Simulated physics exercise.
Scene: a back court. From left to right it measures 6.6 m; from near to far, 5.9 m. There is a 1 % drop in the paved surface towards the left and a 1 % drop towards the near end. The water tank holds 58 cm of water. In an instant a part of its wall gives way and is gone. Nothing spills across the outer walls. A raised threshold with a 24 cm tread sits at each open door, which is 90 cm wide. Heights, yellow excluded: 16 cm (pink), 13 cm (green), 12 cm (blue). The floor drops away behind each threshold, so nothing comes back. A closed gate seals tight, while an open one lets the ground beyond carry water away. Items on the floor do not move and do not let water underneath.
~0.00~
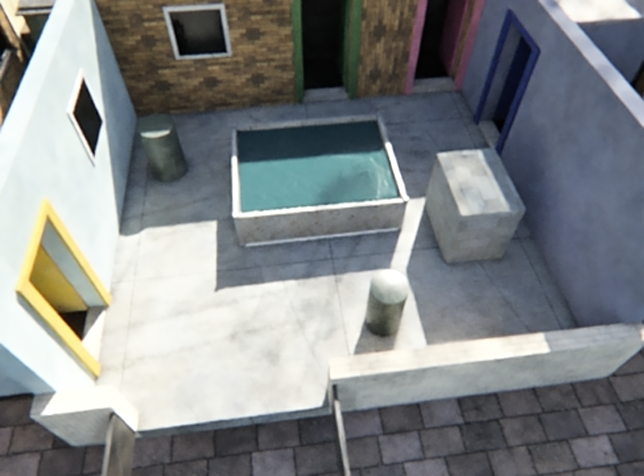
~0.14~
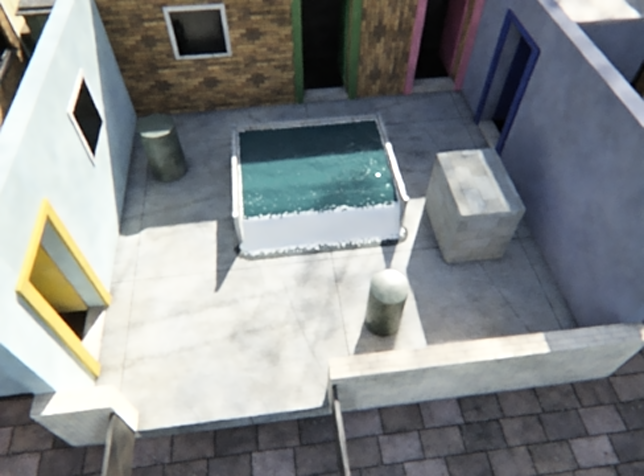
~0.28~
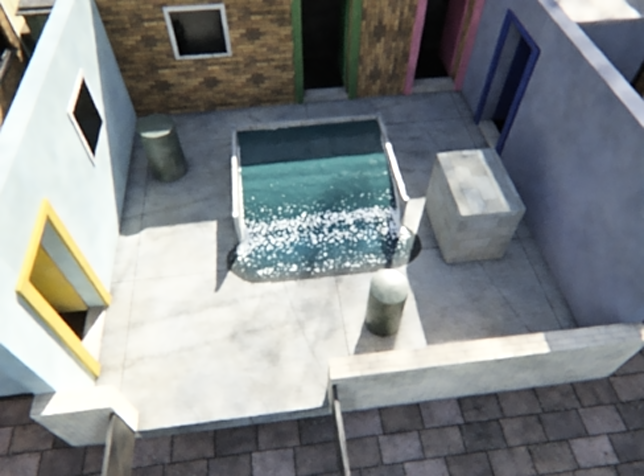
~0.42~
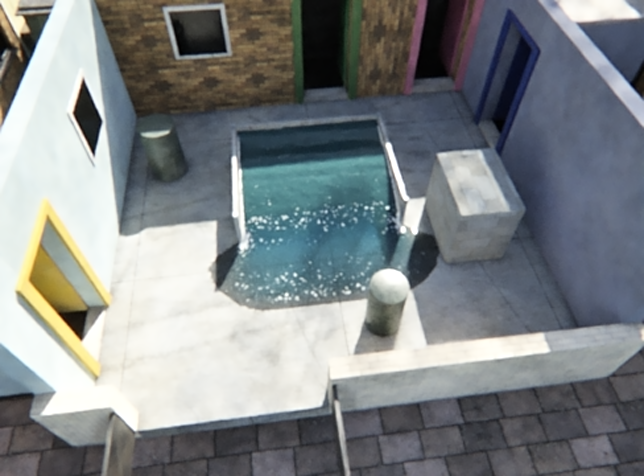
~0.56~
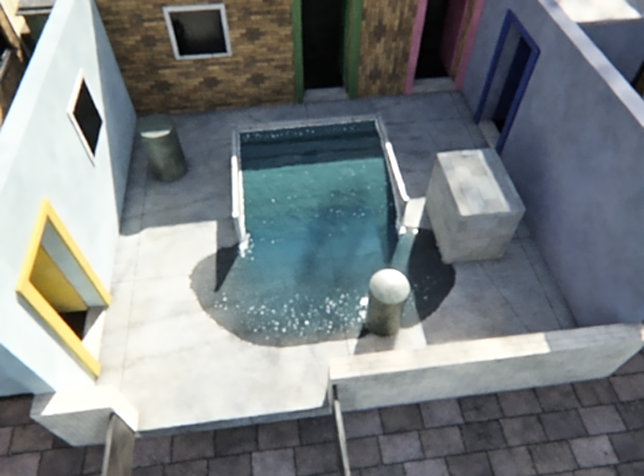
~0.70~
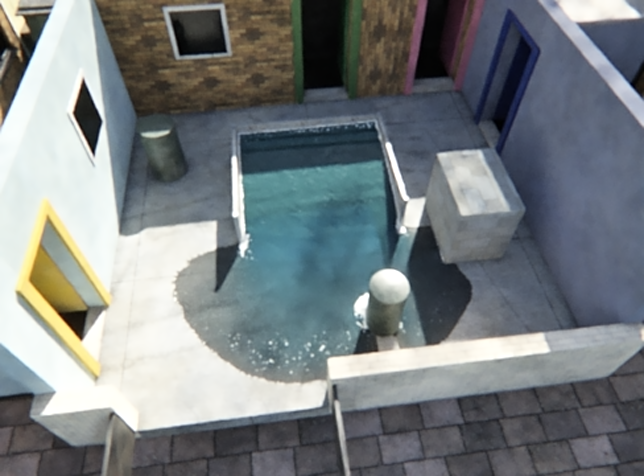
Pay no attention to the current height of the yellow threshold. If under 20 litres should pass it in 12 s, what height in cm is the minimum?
The minimum is around 5.5 cm.
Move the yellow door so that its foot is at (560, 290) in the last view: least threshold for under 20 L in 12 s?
It needs roughly 17 cm.
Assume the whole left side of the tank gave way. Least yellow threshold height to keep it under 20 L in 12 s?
I'd say close to 13.0 cm.
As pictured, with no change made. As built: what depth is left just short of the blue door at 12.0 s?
It works out to about 2.5 centimetres deep.
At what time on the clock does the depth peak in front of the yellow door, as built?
Near 10.5 seconds.
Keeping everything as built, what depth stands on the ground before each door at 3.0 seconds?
In cm: Yellow 5, pink 0, green 0, blue 0.
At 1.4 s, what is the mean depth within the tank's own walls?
The mean depth is about 30 cm.
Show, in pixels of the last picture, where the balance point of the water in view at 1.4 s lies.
About (324, 239).
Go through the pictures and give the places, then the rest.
In the first frame, the water tank at (314, 164) is whole and still, 58 cm deep; the yellow door at (73, 297) is dry.
In the second frame, the front is at (248, 255), 0.3 m from the gap at (322, 227); 0.6 m2 of floor is wet, 58 cm left at the back.
In the third frame, the front is at (253, 278), 0.7 m from the gap at (322, 228); 1.8 m2 of floor is wet, 58 cm left at the back.
In the fourth frame, water pours out at (322, 228) and has run 1.2 m, to (263, 304); about 10 cm deep outside, 58 cm at the back.
In the fifth frame, the front is at (278, 341), 1.8 m from the gap at (322, 228); 5.4 m2 of floor is wet, 54 cm left at the back.
In the sixth frame, the gap is at (322, 229), the front 2.3 m out at a hidden place; the back of the water tank holds 48 cm; 1.3 m in a straight line remain to the yellow door at (73, 297).
After 1.4 s water covers 35 % of the floor, deepest (36 cm) near (369, 296); it has not reached the yellow door.
After 3.0 s water covers 45 % of the floor, deepest (34 cm) near (578, 341); 5 cm at the yellow door, 0 litres in over its 5 cm threshold.
After 12.0 s water covers 95 % of the floor, deepest (10 cm) near (90, 417); 8 cm at the yellow door, 23 litres in over its 5 cm threshold.
At the yellow door as built, the water arrived by 2.0 s and peaked near 8 cm at 10.6 s.
With a threshold of 4.5 cm, 32 litres would have come in within the 12 s; with 6 cm, 12 litres. So under 20 litres takes about 5.5 cm.
